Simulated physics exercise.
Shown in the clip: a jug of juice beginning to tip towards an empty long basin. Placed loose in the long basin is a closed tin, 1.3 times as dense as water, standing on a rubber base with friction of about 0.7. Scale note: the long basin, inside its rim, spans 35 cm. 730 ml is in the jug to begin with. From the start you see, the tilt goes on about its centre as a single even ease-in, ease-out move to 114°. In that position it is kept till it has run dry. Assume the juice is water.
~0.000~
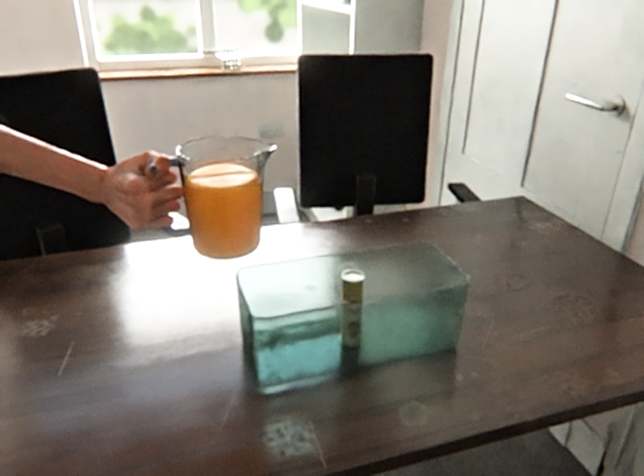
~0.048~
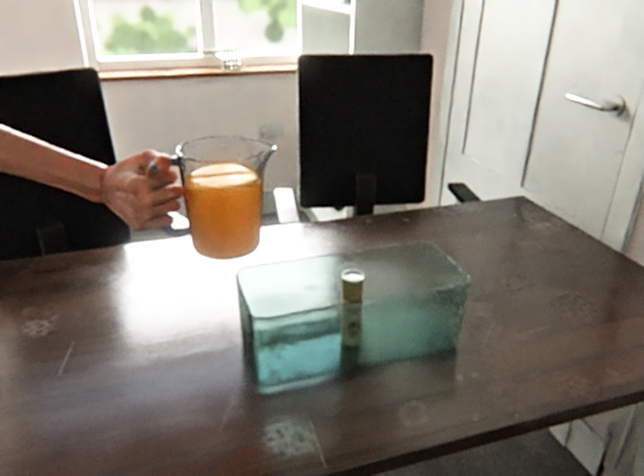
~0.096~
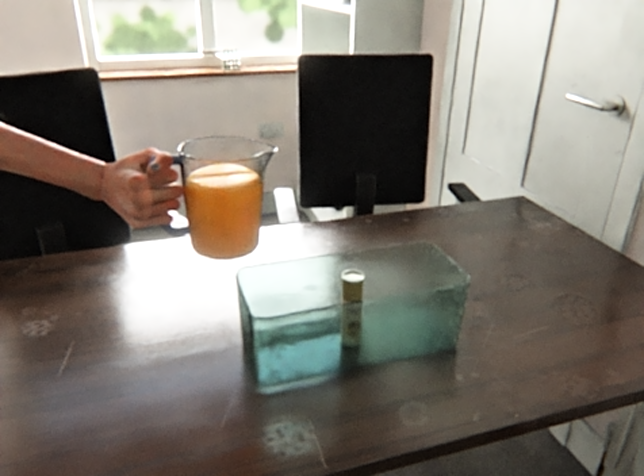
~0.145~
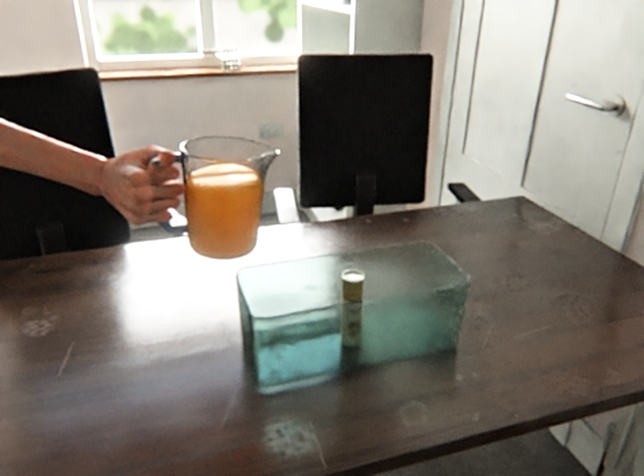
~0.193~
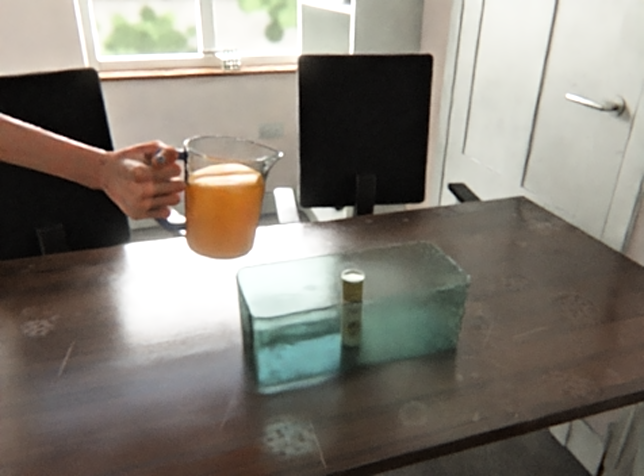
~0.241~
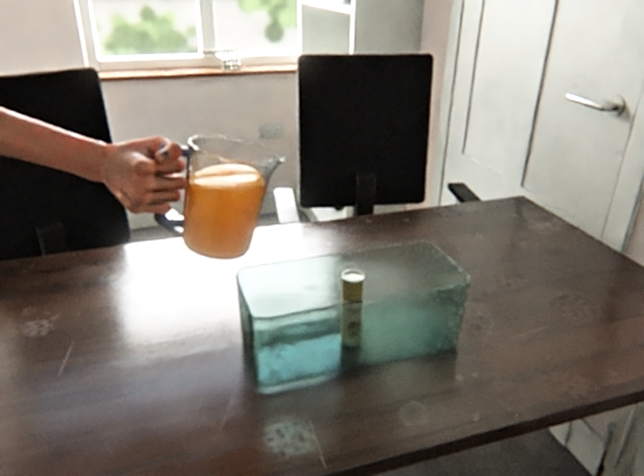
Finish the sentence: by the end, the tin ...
By the end, the tin is still upright.
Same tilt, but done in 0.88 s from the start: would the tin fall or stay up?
Result: Tin still standing.
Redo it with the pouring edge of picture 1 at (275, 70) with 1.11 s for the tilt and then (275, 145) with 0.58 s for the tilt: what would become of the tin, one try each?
In the first try it comes down; in the second it remains standing.
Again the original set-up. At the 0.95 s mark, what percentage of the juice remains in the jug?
I'd estimate some 24 per cent.
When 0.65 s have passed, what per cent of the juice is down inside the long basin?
Around 1 percent.
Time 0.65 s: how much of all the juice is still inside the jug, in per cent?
About 88 per cent.
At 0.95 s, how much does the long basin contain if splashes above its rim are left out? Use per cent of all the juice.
Around 54 parts in a hundred.
Then, 0.65 s in, the tilt is 72° and 87 per cent is still to pour; the tin stands where it began.
Then, 0.95 s in, the tilt is 108° and 25 per cent is still to pour; the tin stands where it began.
Then, 1.27 s in, the tilt is 114° and 0 per cent is still to pour; the tin stands where it began.
Then, 1.61 s in, the tilt is 114° and 0 per cent is still to pour; the tin stands where it began.
Finally, the tin stands where it began.
